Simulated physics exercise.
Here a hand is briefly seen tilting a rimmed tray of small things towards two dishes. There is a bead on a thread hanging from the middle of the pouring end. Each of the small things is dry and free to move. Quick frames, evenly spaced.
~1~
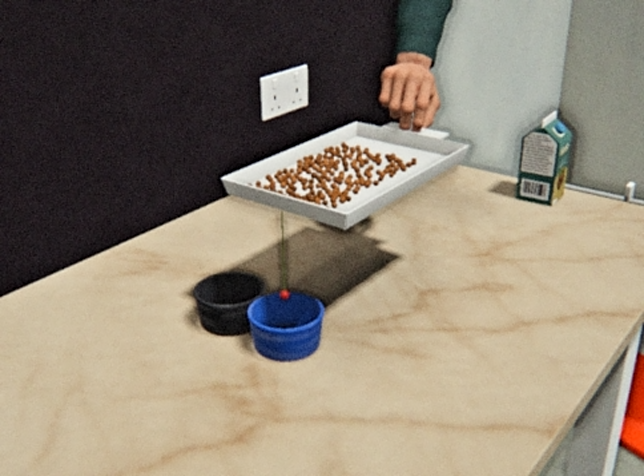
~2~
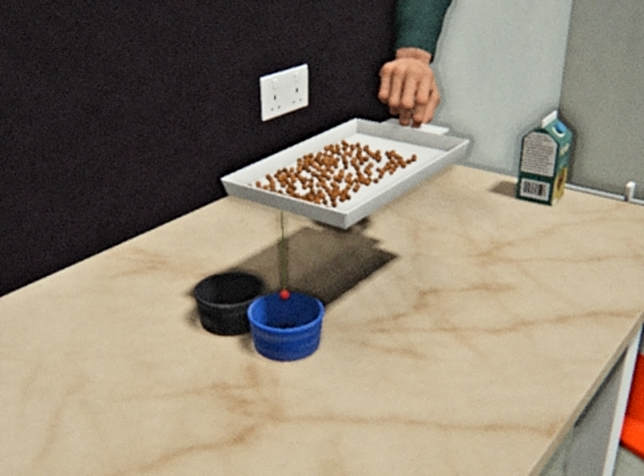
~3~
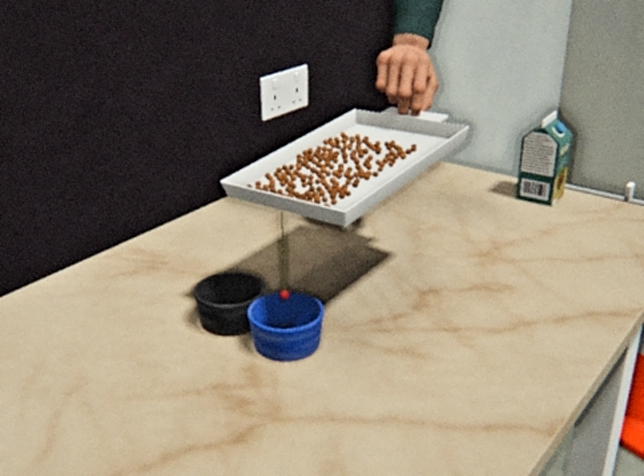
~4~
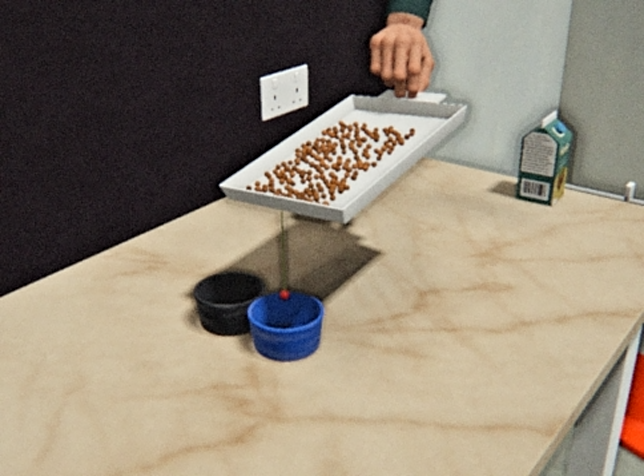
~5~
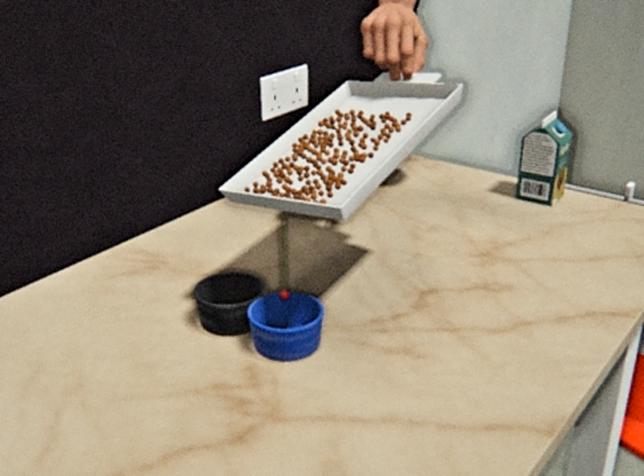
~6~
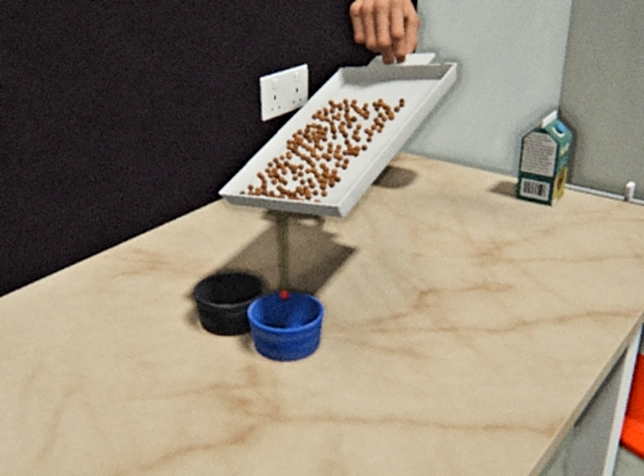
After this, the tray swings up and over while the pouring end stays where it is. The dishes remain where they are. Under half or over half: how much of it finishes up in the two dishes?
Well, most of it stays in the dishes by the end.
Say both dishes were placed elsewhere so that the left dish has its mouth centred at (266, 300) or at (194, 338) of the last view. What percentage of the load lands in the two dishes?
First some 20, then 0 per cent.
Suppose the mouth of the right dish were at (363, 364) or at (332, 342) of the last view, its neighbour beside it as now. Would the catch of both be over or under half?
At place one the minor share; at place two the minor share.
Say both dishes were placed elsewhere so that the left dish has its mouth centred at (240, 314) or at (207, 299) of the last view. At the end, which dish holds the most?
Result, try one: The left of the two; try two: The left of the two.
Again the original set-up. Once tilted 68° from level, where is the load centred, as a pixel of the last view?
Around (256, 183).
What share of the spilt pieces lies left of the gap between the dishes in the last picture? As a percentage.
Looks to be around 100 per cent of the spill.
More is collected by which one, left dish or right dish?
That would be the left of the two, then.
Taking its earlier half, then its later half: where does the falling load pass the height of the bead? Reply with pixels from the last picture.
Points: About (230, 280), then about (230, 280).
Soon, tray tipped steeply; nearly all on the tray; a small part in the air.
A while on, tray tipped past a quarter turn; about a third on the tray; about a third in the left dish; a small part outside both; about a third in the air.
Towards the end, tray tipped past a quarter turn; a stray few in the right dish; most in the left dish; about a quarter outside both.
Finally, tray tipped past a quarter turn; a stray few in the right dish; most in the left dish; about a quarter outside both.
